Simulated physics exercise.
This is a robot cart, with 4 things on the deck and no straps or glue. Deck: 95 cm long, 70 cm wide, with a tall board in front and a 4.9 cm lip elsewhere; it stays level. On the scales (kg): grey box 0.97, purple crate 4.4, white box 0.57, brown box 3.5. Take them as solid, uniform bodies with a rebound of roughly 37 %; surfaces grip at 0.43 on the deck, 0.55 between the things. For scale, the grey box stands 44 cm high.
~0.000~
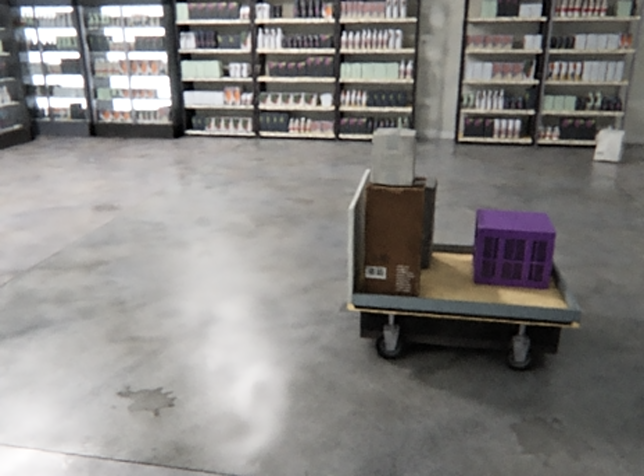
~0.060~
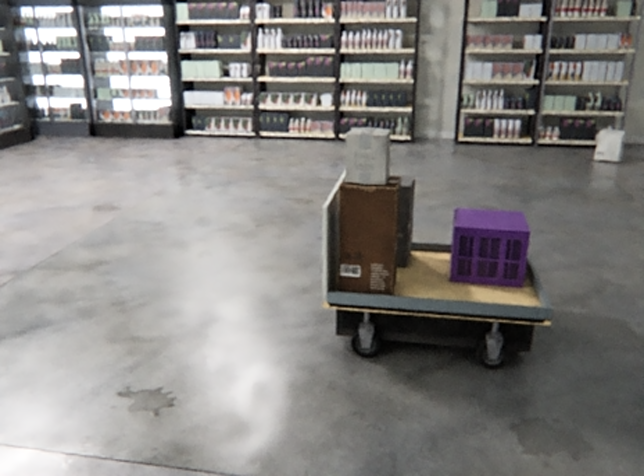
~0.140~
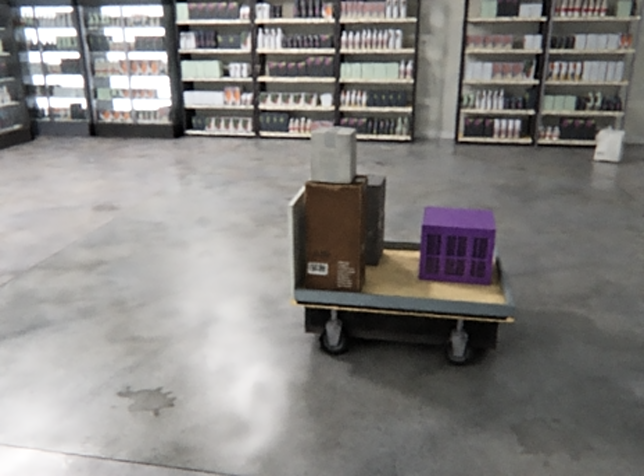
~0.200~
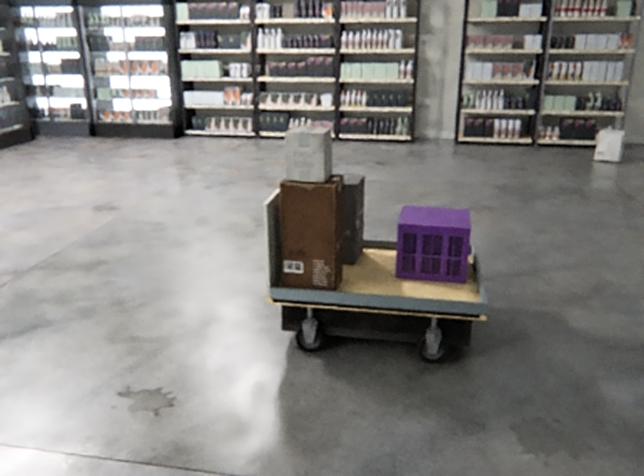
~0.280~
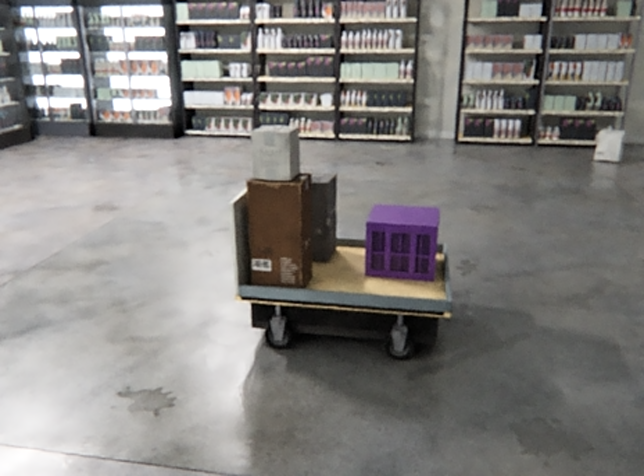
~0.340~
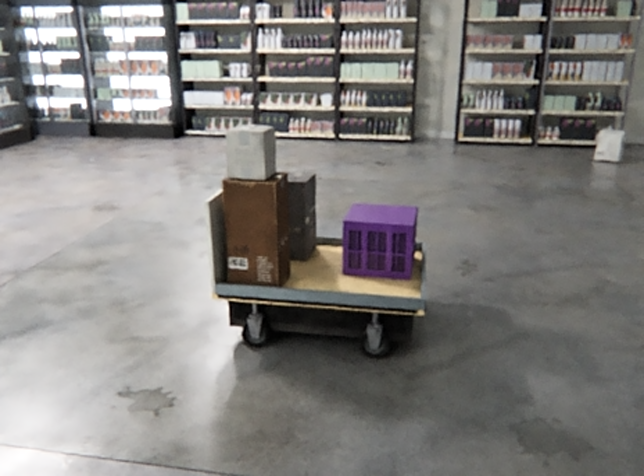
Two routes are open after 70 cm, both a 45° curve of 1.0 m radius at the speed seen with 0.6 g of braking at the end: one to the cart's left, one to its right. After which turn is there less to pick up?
The load fares better going right.
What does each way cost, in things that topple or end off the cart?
Left: 3; right: 2.
Turning left. At 0.64 s, cart has run 122 cm, turned 21°; grey box 8° off upright near (178, 218); white box 14° off upright; brown box 14° off upright.
After 0.94 s, cart has run 179 cm, turned 45°; grey box and white box now off the cart; brown box 55° off upright.
After 1.34 s, cart has run 209 cm, turned 45°, stopped; purple crate moved 12 cm near (49, 280); brown box 59° off upright.
In the end (1.9 s), off the cart, grey box and white box; toppled on the deck, brown box; not toppled but over 10 cm from the start, purple crate. At the end, from the last picture's camera, purple crate near (48, 280).
Turning right instead, white box and brown box tipped over or off the cart, 2 of 4 in all.
